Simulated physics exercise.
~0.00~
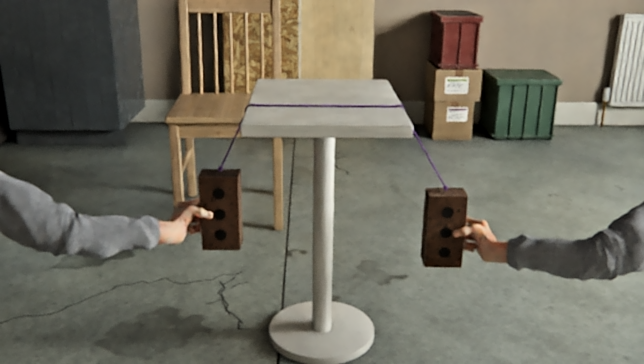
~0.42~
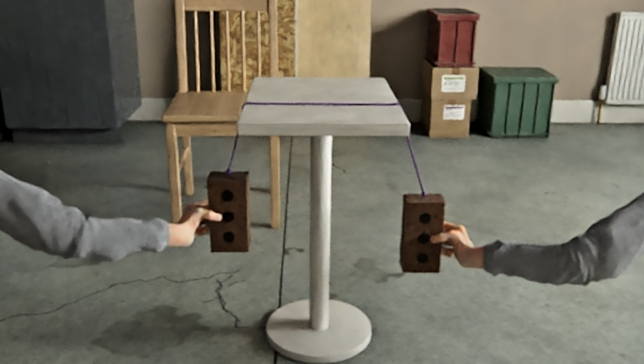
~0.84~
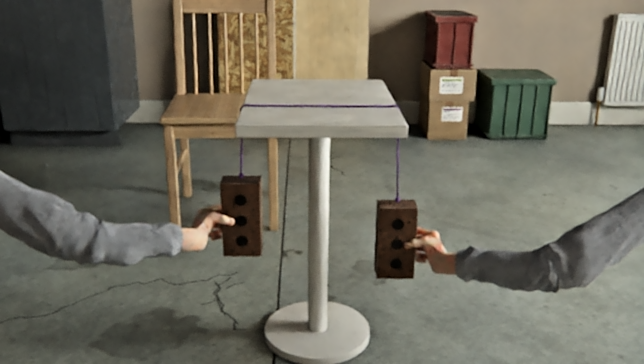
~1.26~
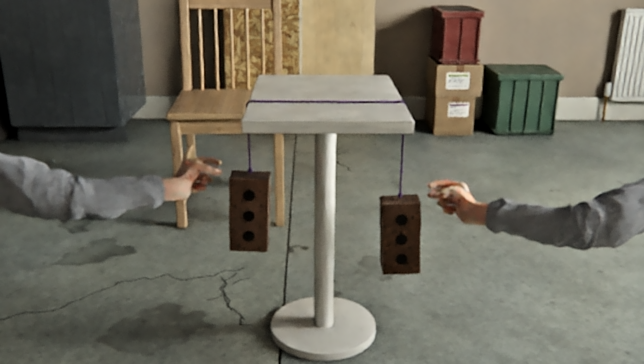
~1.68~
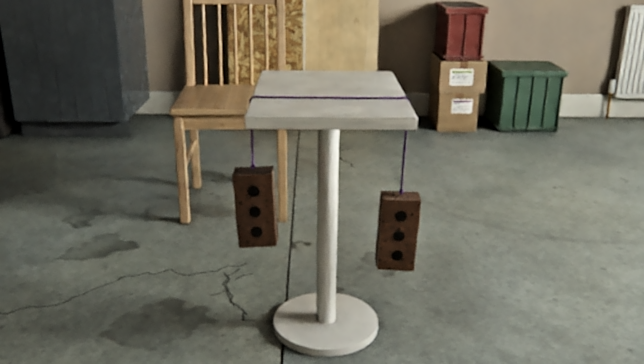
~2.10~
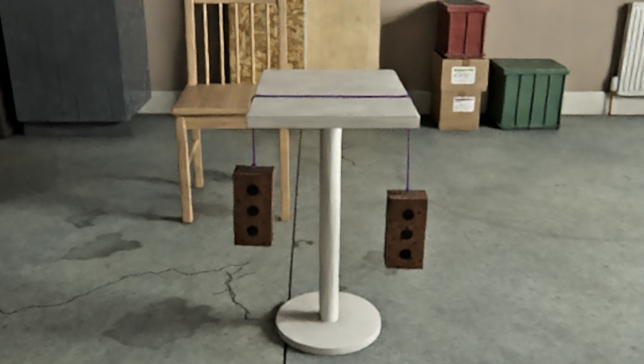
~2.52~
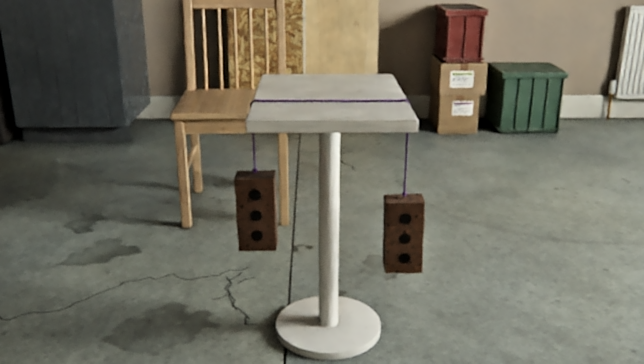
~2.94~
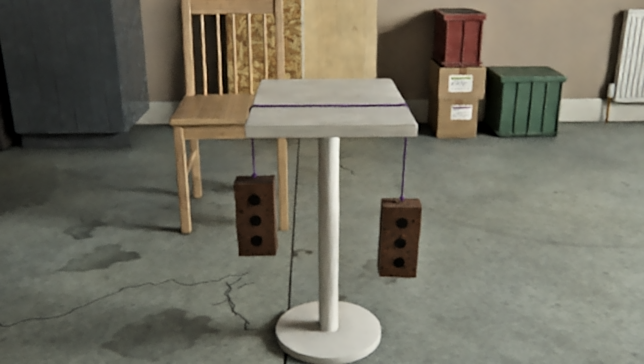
Two grey-sleeved arms reach in from the left and right of a room with a cracked grey floor, seen from the front by a gently swaying camera. Each hand holds a dark brown brick tied to an end of a purple ribbon laid across a pale, square-topped stand, with a wooden chair behind and red and green bins at the back right. The hands bring the bricks inward until they hang beneath the edges, then let go and draw back out of view. The bricks stay hanging, the right slightly lower, and the ribbon ends still.
